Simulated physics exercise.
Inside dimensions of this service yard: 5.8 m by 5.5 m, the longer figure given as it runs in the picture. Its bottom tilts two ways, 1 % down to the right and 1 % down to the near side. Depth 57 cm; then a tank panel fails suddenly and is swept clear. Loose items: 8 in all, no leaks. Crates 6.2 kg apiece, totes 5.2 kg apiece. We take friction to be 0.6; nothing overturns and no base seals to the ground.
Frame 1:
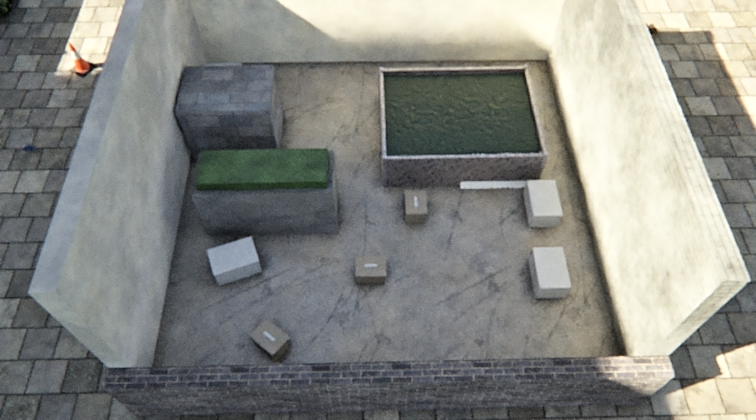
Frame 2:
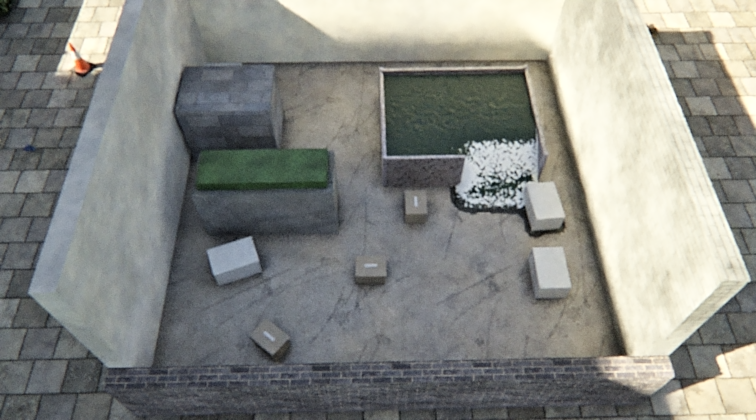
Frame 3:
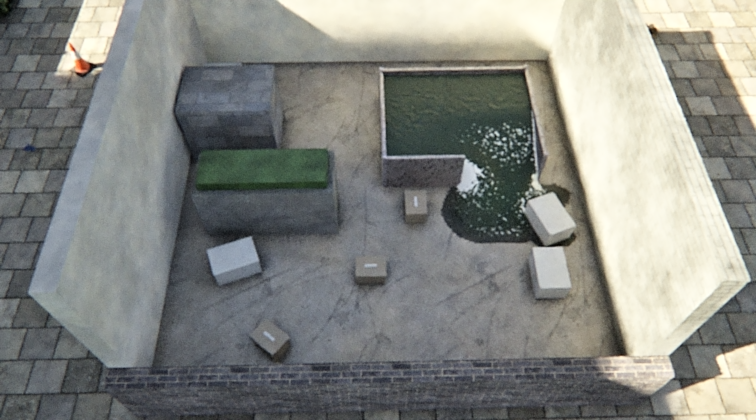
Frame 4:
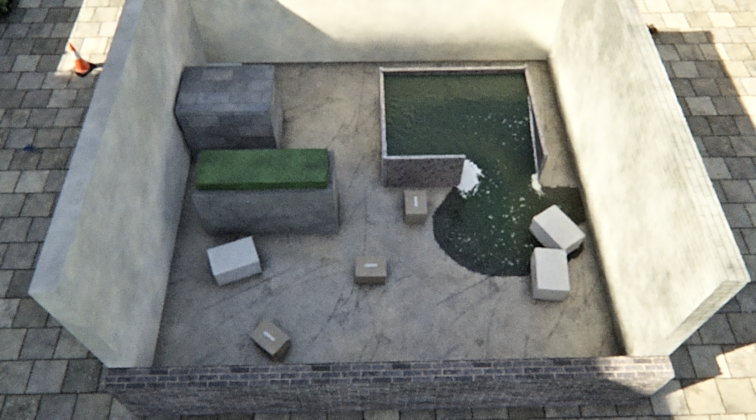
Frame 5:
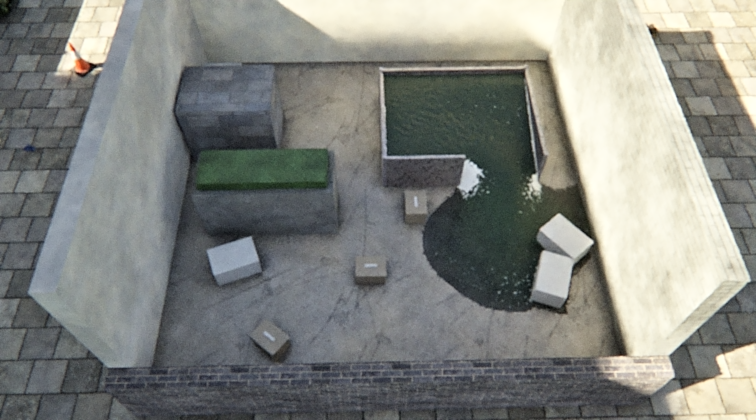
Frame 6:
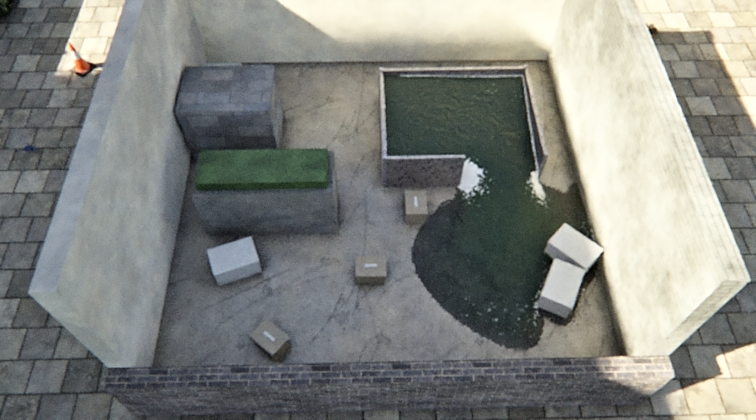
In the video, water pours through an opening at the front right of a brick-walled pool in a walled yard and spreads across the floor, pushing and turning one pale crate toward the lower right, then shifting another beside it.
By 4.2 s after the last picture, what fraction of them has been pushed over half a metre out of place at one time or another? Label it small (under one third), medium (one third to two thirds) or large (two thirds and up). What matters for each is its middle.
Medium.
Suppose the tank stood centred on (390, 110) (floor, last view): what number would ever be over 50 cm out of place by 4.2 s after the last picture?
5.
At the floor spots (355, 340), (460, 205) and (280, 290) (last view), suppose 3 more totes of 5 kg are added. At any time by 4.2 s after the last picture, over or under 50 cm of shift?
Taking them one by one: It goes beyond, then it goes beyond, then it goes beyond.
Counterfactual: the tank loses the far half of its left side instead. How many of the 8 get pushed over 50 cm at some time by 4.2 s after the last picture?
Count: 2.
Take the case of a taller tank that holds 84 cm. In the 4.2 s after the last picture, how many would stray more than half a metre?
The answer would then be 5.
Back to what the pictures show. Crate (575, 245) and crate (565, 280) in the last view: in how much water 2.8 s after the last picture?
Some 21 cm at the first, some 21 cm at the second.
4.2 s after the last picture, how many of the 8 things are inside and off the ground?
Then: 4.
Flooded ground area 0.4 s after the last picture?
Roughly 10.5 m2 of it is wet.
Then, 0.4 s after the last picture 2 of 8 are over 50 cm from their spots; 1 afloat.
Then, 1.5 s after the last picture 2 of 8 are over 50 cm from their spots; 2 afloat.
Then, 2.8 s after the last picture 3 of 8 are over 50 cm from their spots; 2 afloat.
Then, 4.2 s after the last picture 5 of 8 are over 50 cm from their spots, and 5 have been at some point; 4 afloat.
